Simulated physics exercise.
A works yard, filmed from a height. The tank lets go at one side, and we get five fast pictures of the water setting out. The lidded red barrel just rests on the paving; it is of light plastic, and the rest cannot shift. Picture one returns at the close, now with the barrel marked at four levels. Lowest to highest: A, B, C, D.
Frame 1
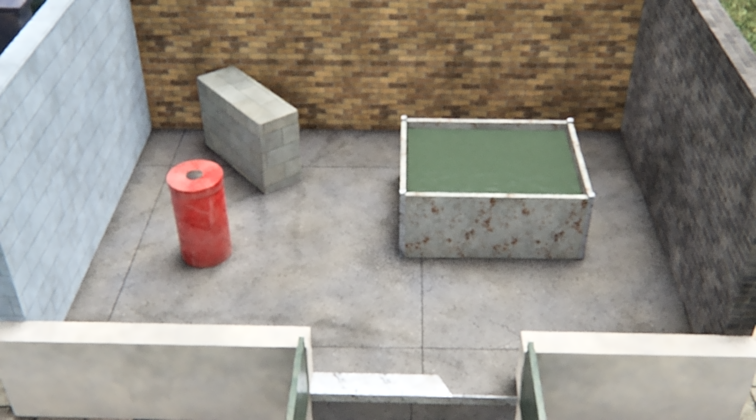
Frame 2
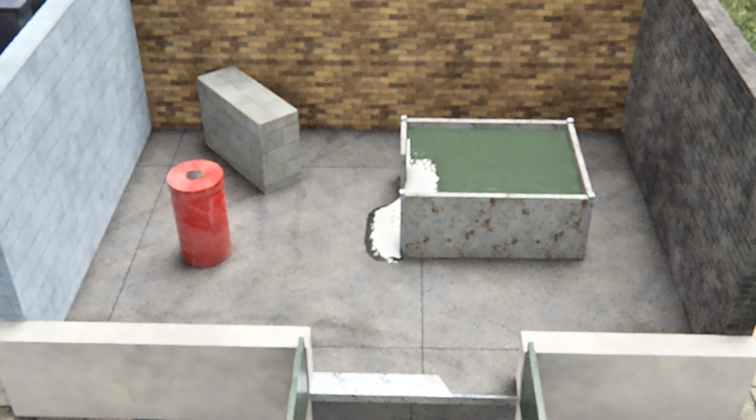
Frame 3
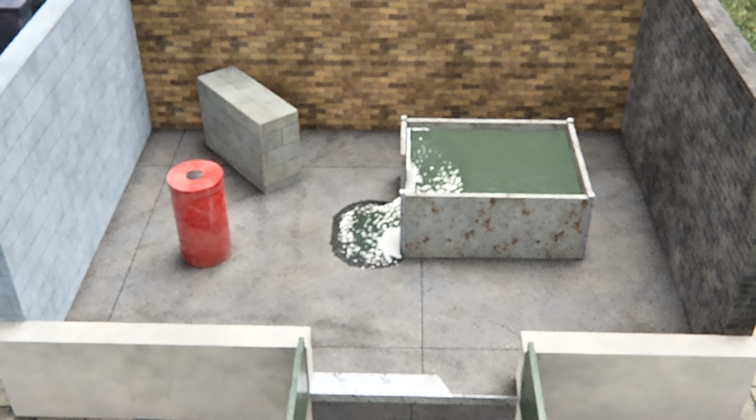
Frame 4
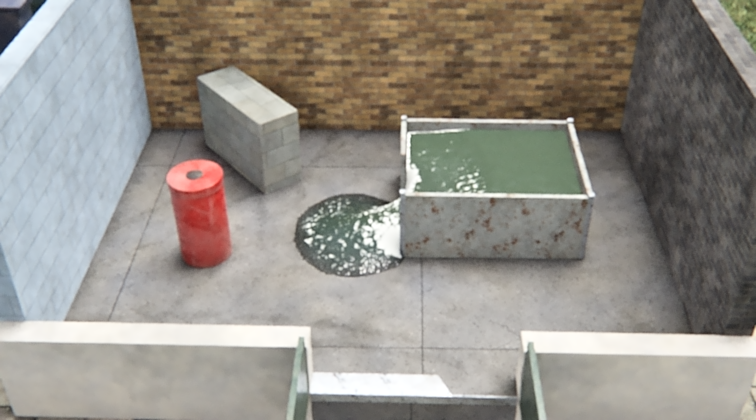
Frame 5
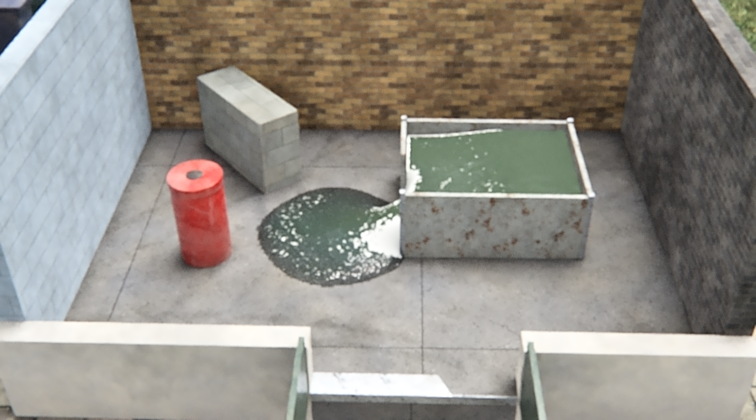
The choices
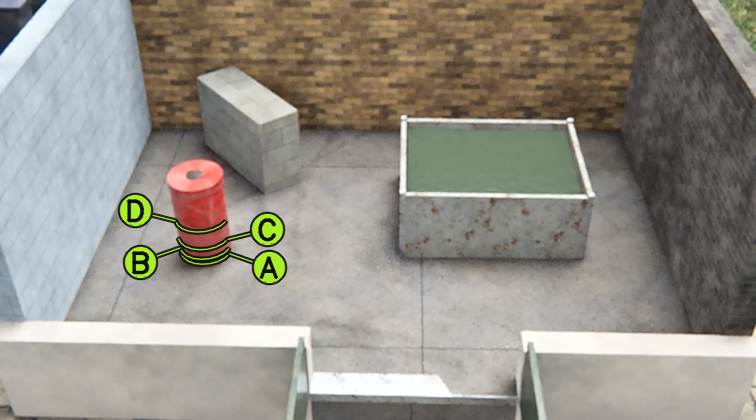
We see a walled yard with a red barrel, a grey block and a tank full of green liquid; liquid pours from the tank's left side, foaming white, and spreads leftward across the ground in a widening dark green pool.
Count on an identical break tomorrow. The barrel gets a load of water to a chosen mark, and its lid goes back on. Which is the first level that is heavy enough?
Go for D.
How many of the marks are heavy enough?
One of the four.
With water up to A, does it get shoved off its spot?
Yes, that goes wrong.
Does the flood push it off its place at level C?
Yes, it does.
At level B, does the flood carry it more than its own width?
Yes, clearly.
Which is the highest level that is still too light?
C.
On the marked copy, A at (201, 264); B at (201, 259); C at (199, 249); D at (196, 232); from the bottom up A, B, C, D.
With A, it is pushed about twice its own width away.
With B, it is pushed about 3 times its own width away.
With C, it is pushed about its own width away.
With D, it does not move.
